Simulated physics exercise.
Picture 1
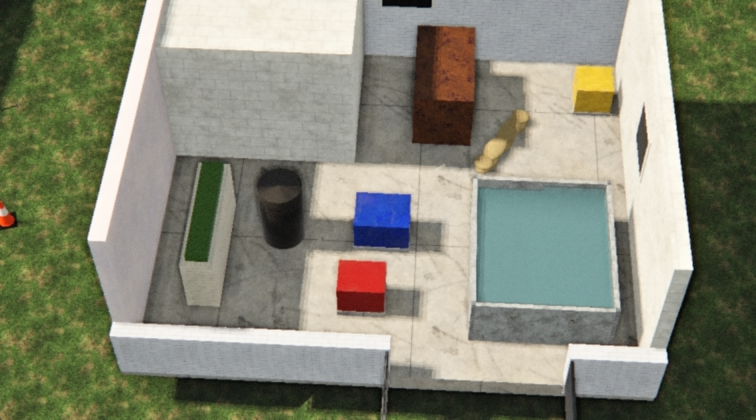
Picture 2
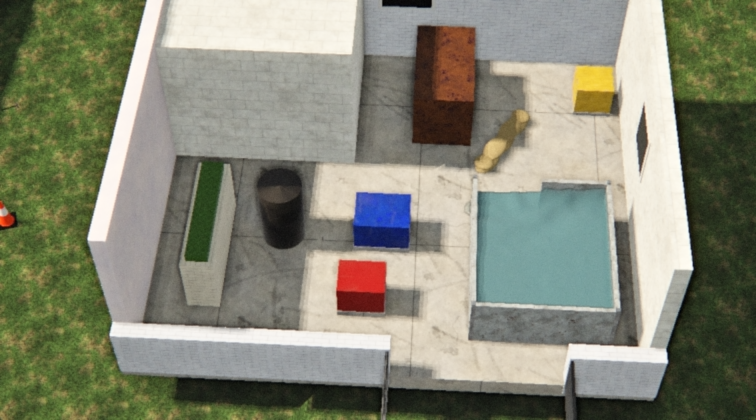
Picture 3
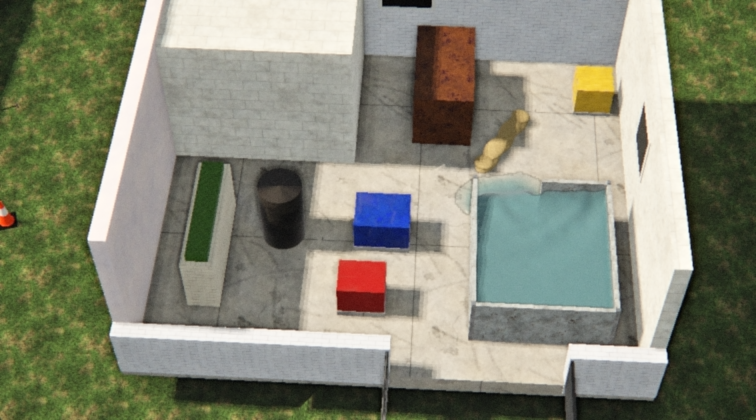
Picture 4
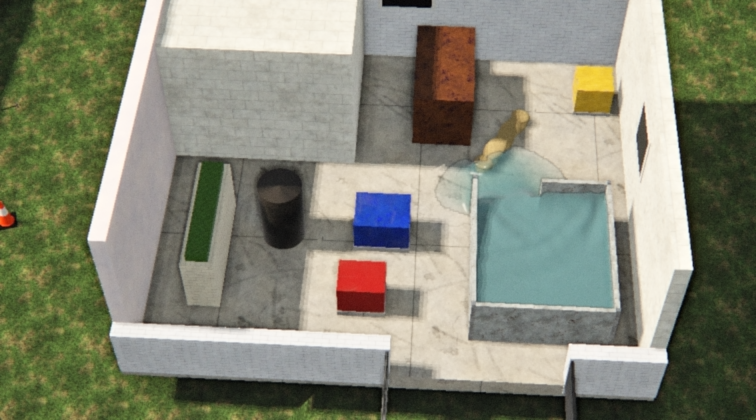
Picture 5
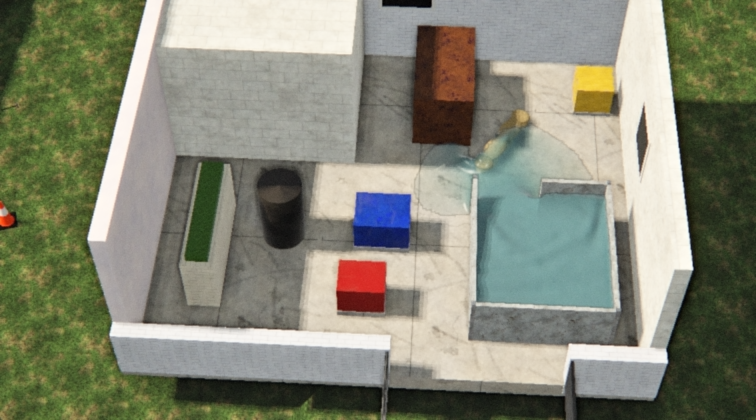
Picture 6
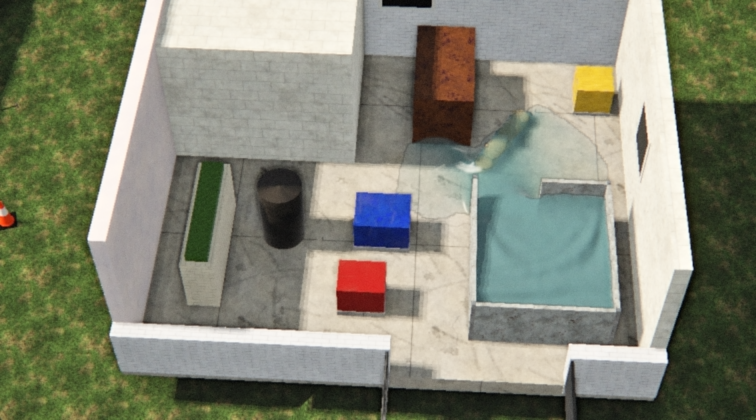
In a walled yard with colored boxes and a dark barrel, a square tank of still water broke open along its far side, and water poured out, spreading over the paving and around a tan figure.
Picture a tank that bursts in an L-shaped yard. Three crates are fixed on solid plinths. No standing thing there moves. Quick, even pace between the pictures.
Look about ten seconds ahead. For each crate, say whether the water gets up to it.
Blue crate: Yes; red crate: No; yellow crate: Yes.
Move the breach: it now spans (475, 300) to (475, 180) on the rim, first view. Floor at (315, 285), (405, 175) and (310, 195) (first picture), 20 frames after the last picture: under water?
Drenched; drenched; drenched.
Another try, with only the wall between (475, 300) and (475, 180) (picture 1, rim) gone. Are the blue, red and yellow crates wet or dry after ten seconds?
As I read it, the blue one gets reached; the red one gets reached; finally the yellow one gets reached.
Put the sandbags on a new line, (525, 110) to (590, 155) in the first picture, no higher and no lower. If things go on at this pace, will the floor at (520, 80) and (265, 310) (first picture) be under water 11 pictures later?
Taking the points in order, the first is swamped and the second is not reached.
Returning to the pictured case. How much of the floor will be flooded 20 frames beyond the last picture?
Estimated share: About 70 %.
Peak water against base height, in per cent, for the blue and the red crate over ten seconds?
The first comes to 230 per cent and the second to 70 per cent.
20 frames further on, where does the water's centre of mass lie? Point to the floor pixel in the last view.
Somewhere around (503, 194) in the last view.
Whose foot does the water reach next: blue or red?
First to get wet: The crate marked blue.
A moment on, water covers 30 % of the floor; the blue crate water round its plinth, the red crate not reached, the yellow crate water round its plinth.
Next, water covers 45 % of the floor; the blue crate water round its plinth, the red crate not reached, the yellow crate water round its plinth.
Then, water covers 70 % of the floor; the blue crate water round its plinth, the red crate water round its plinth, the yellow crate water round its plinth.
Later, water covers 90 % of the floor; the blue crate water round its plinth, the red crate water round its plinth, the yellow crate water round its plinth.
In the end, water covers 100 % of the floor; the blue crate was topped, the red crate stayed above the water, the yellow crate was topped.
